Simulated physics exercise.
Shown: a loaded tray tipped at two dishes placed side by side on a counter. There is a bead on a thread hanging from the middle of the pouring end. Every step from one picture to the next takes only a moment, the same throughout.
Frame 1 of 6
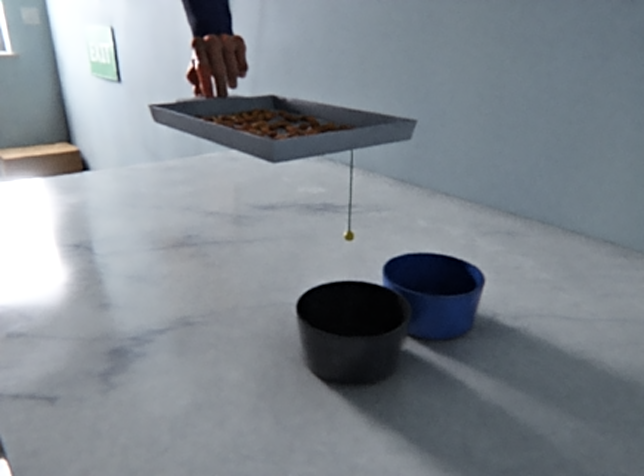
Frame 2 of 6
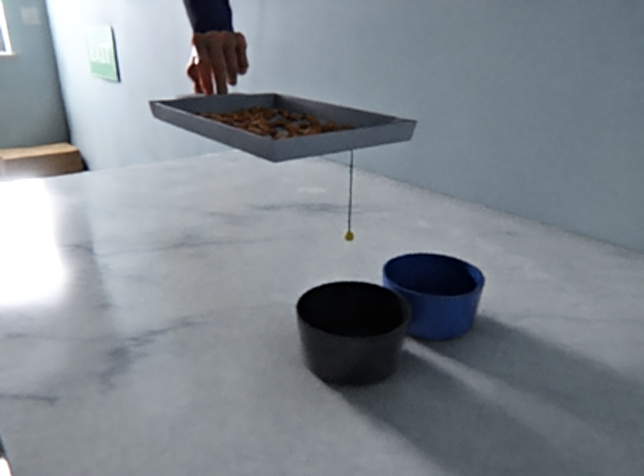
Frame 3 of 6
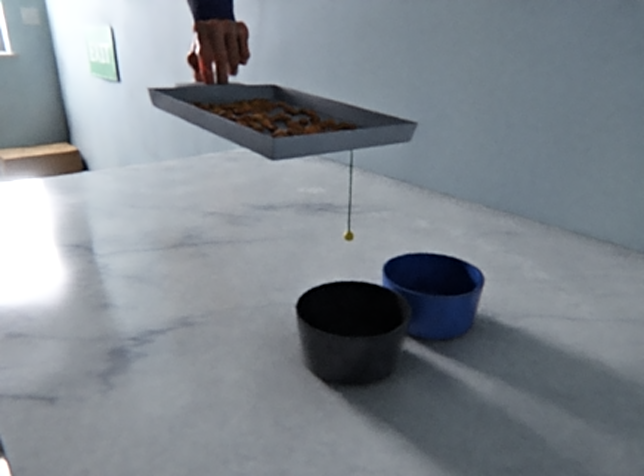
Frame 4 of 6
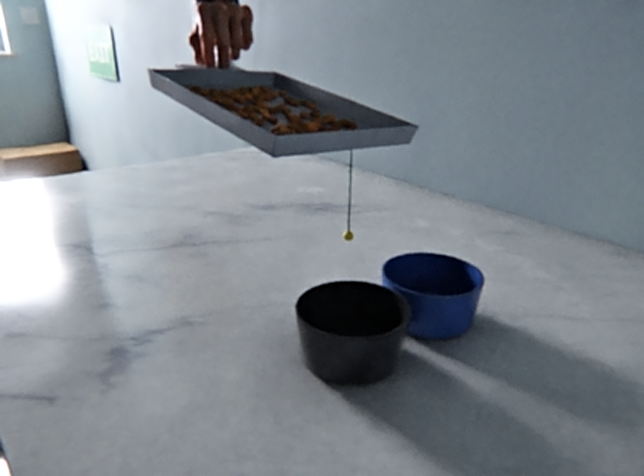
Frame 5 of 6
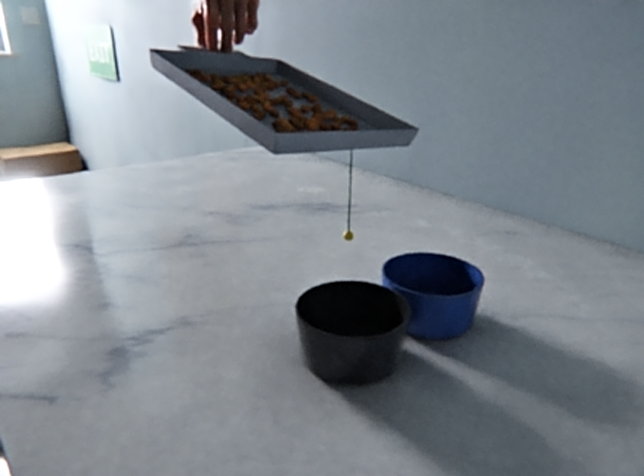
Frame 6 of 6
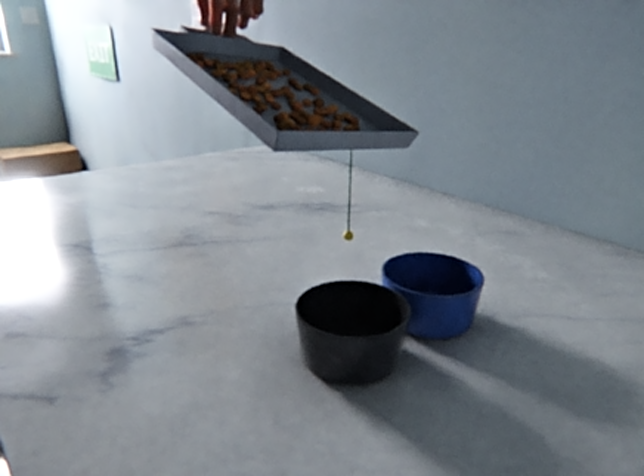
The clip shows a hand holding a gray tray of brown kibble above a black dish and a blue dish on a marbled counter, then steadily raising the far end so the tray slants more steeply toward its near edge.
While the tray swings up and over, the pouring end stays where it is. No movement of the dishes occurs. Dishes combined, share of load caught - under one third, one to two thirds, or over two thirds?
Under one third.
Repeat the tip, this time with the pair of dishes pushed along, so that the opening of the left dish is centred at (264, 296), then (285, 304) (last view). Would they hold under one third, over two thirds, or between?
First attempt: Under a third; second attempt: Below one third.
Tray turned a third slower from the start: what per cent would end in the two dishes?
I'd say 20 percent or thereabouts.
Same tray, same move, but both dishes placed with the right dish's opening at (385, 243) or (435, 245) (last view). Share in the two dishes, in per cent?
About 70 and 80 per cent respectively.
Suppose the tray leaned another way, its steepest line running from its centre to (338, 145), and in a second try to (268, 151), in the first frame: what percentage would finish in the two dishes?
Around 40 per cent first, around 0 per cent next.
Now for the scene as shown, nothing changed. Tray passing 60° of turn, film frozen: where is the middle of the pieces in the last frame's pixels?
The middle of the load sits near (364, 122).
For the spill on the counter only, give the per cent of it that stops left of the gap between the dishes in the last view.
Estimate: About 40 percent.
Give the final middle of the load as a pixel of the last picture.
Last view, resting centre - approx. (419, 281).
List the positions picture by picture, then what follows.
The first frame shows corners of the pouring end (273, 140) and (412, 120), level; middle of the load (271, 127), bits of cat kibble; left dish (393, 352); right dish (472, 310); bead on its thread (349, 236).
The second frame shows corners of the pouring end (274, 139) and (412, 121), level; middle of the load (271, 125).
The third frame shows corners of the pouring end (274, 137) and (413, 122), tipped barely, lowest at the right corner; middle of the load (271, 120).
The fourth frame shows corners of the pouring end (276, 135) and (414, 125), tipped a little, lowest at the right corner; middle of the load (272, 111).
The fifth frame shows corners of the pouring end (278, 132) and (414, 128), tipped a little, lowest at the right corner; middle of the load (273, 102).
The sixth frame shows corners of the pouring end (280, 130) and (415, 131), tipped clearly, lowest at the right corner; middle of the load (275, 93); left dish (393, 352); right dish (471, 310).
Just after the last frame, tray tipped steeply; every one on the tray.
A moment on, tray tipped right over; roughly two thirds on the tray; about a tenth in the right dish; roughly a quarter outside both; about a tenth in the air.
Further on, tray tipped past a quarter turn; just a few in the left dish; about a tenth in the right dish; the larger part outside both.
When it is over, tray tipped past a quarter turn; just a few in the left dish; about a tenth in the right dish; the larger part outside both.
